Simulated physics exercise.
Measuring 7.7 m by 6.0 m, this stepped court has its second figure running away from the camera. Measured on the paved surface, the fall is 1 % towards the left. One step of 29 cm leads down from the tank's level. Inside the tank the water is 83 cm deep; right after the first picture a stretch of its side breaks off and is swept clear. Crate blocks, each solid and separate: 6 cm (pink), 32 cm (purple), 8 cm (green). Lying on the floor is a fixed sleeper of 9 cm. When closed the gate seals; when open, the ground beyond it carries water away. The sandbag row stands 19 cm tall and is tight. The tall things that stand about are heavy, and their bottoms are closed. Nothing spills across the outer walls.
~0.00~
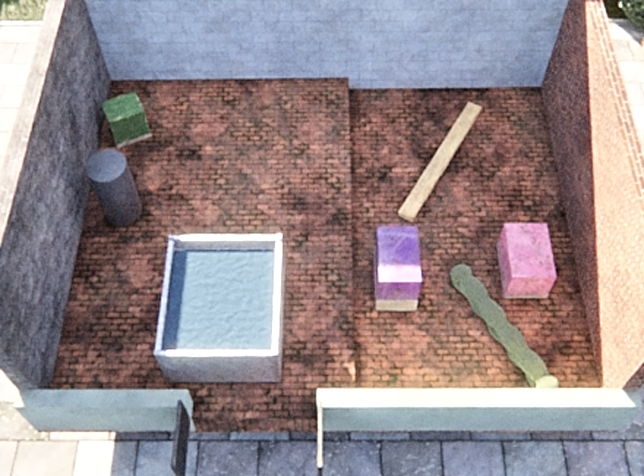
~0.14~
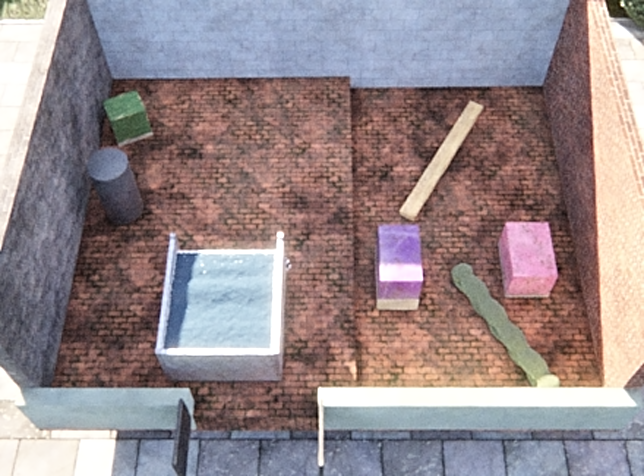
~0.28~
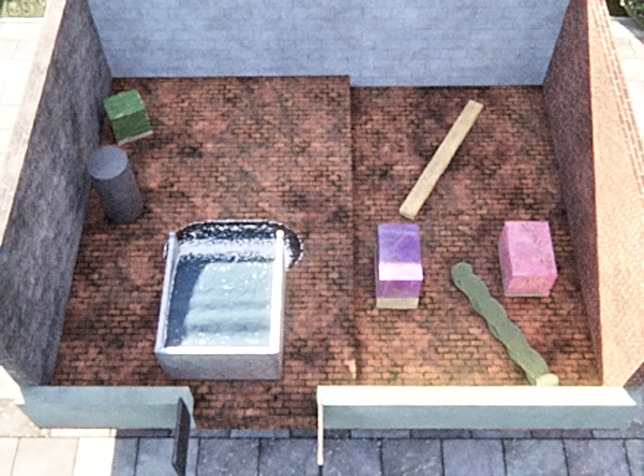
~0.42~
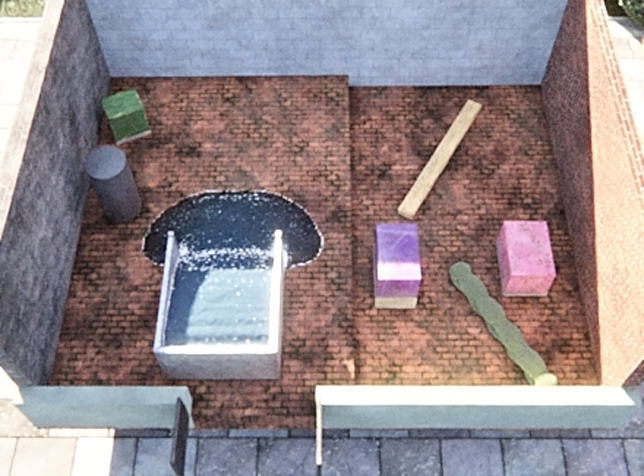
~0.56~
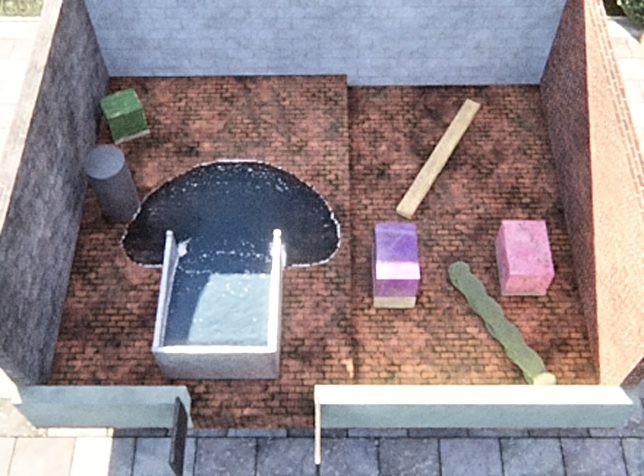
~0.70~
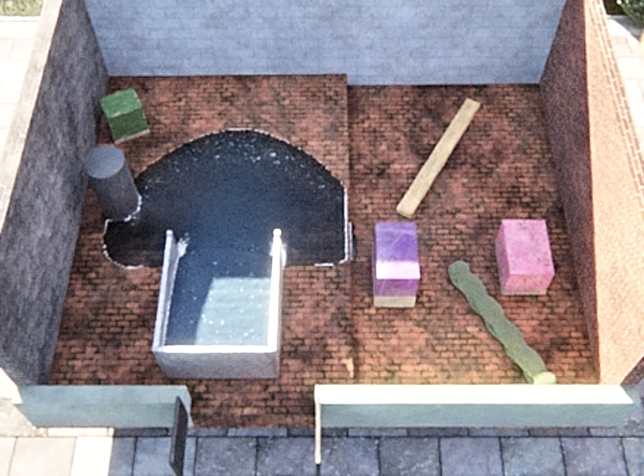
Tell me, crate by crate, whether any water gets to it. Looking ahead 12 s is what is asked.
The pink crate fails to avoid the water; the purple crate avoids the water; the green crate fails to avoid the water.
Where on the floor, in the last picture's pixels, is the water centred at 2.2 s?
Centre: Approx. (236, 170) px.
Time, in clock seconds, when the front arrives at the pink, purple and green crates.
Pink 4.5 s, purple 0.9 s, green 0.9 s.
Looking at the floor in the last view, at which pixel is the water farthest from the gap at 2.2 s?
I'd put it near pixel (444, 86) of the last picture.
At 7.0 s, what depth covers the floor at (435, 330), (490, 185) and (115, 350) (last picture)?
Roughly 0, 2, 5 cm.
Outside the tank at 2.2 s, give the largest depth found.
Depth max: Approx. 37 cm.
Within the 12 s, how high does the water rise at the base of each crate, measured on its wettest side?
Topping out, pink sees 10, purple sees 14 and green sees 31, all in cm.
After 1.4 s water covers 35 % of the floor and is deepest (30 cm) near (232, 77); pink plinth not reached, purple plinth reached, green plinth reached.
After 2.2 s water covers 45 % of the floor and is deepest (37 cm) near (110, 78); pink plinth not reached, purple plinth reached, green plinth reached.
After 3.5 s water covers 50 % of the floor and is deepest (30 cm) near (113, 117); pink plinth not reached, purple plinth reached, green plinth reached.
After 7.0 s water covers 80 % of the floor and is deepest (16 cm) near (393, 249); pink plinth reached, purple plinth reached, green plinth reached.
After 12.0 s water covers 95 % of the floor and is deepest (10 cm) near (355, 118); highest at the pink plinth 10 cm, highest at the purple plinth 14 cm, highest at the green plinth 31 cm.
